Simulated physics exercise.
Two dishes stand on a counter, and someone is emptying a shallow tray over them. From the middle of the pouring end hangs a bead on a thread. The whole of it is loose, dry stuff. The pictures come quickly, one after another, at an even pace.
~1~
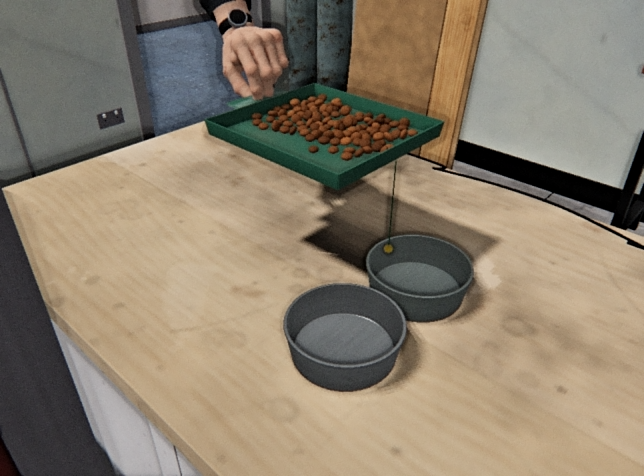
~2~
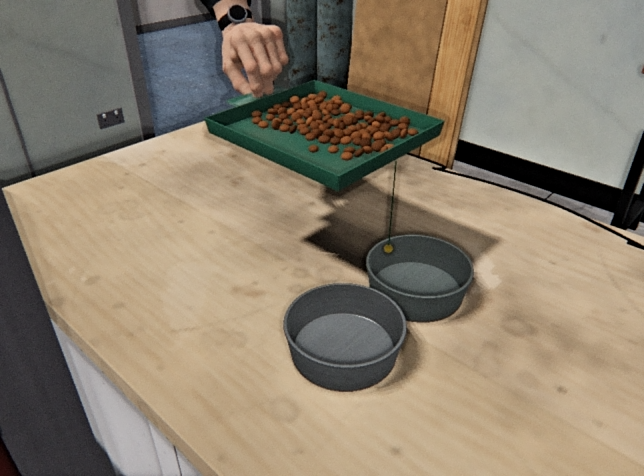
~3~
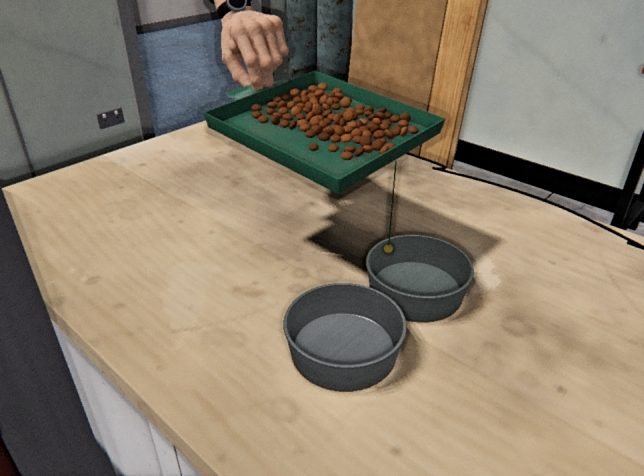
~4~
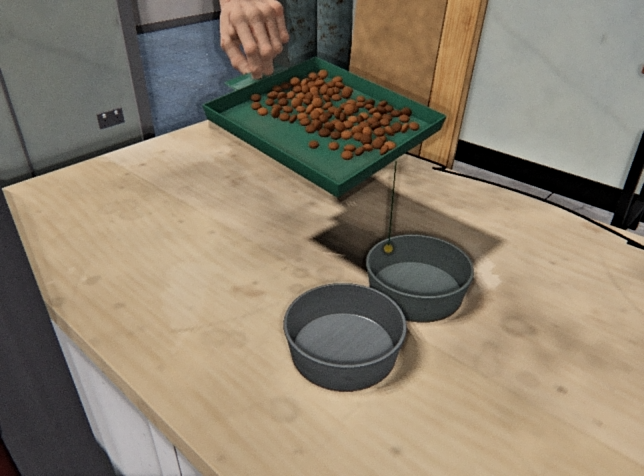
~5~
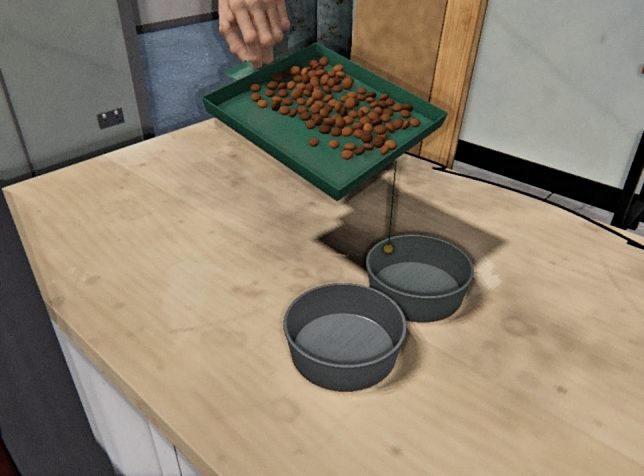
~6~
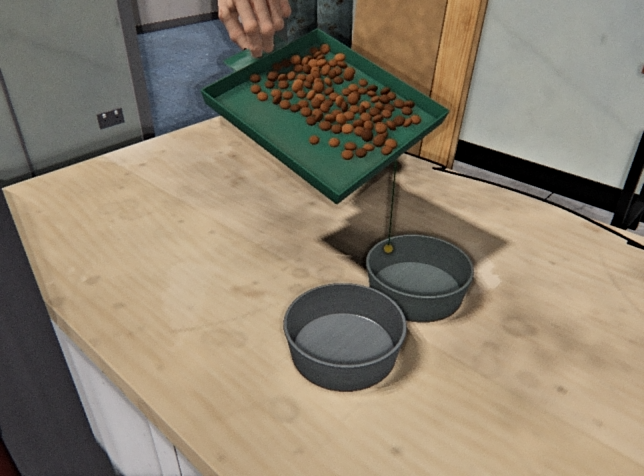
A green tray of brown kibble tilts gradually toward its front corner above two grey dishes.
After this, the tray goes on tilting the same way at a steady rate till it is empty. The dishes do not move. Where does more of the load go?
The left-side dish.
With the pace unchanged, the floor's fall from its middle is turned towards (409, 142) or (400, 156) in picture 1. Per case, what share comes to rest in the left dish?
Around 0 per cent first, around 0 per cent next.
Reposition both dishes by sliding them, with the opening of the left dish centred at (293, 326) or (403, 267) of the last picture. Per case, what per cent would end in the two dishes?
In order, about 70 and 10 in a hundred.
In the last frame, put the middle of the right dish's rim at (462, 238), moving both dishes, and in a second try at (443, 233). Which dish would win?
First try: The leftmost dish. Second try: The leftmost dish.
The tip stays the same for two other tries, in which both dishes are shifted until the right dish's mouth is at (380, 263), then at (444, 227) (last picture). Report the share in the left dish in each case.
Close to 40 in a hundred first, close to 50 in a hundred second.
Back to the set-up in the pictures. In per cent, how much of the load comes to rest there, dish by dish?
Share at the end - left dish ~ 70 %, right dish ~ 0 %.
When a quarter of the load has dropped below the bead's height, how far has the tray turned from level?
Roughly 80°.
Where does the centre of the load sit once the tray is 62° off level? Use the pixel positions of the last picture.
(346, 161).
Soon, tray tipped steeply; nearly all on the tray; a stray few in the air.
A while on, tray tipped right over; about a quarter on the tray; about half in the left dish; a stray few in the right dish; a small part outside both; a small part in the air.
Towards the end, tray tipped past a quarter turn; about two thirds in the left dish; a stray few in the right dish; about a third outside both; a stray few in the air.
Finally, tray tipped past a quarter turn; about two thirds in the left dish; a stray few in the right dish; about a third outside both.
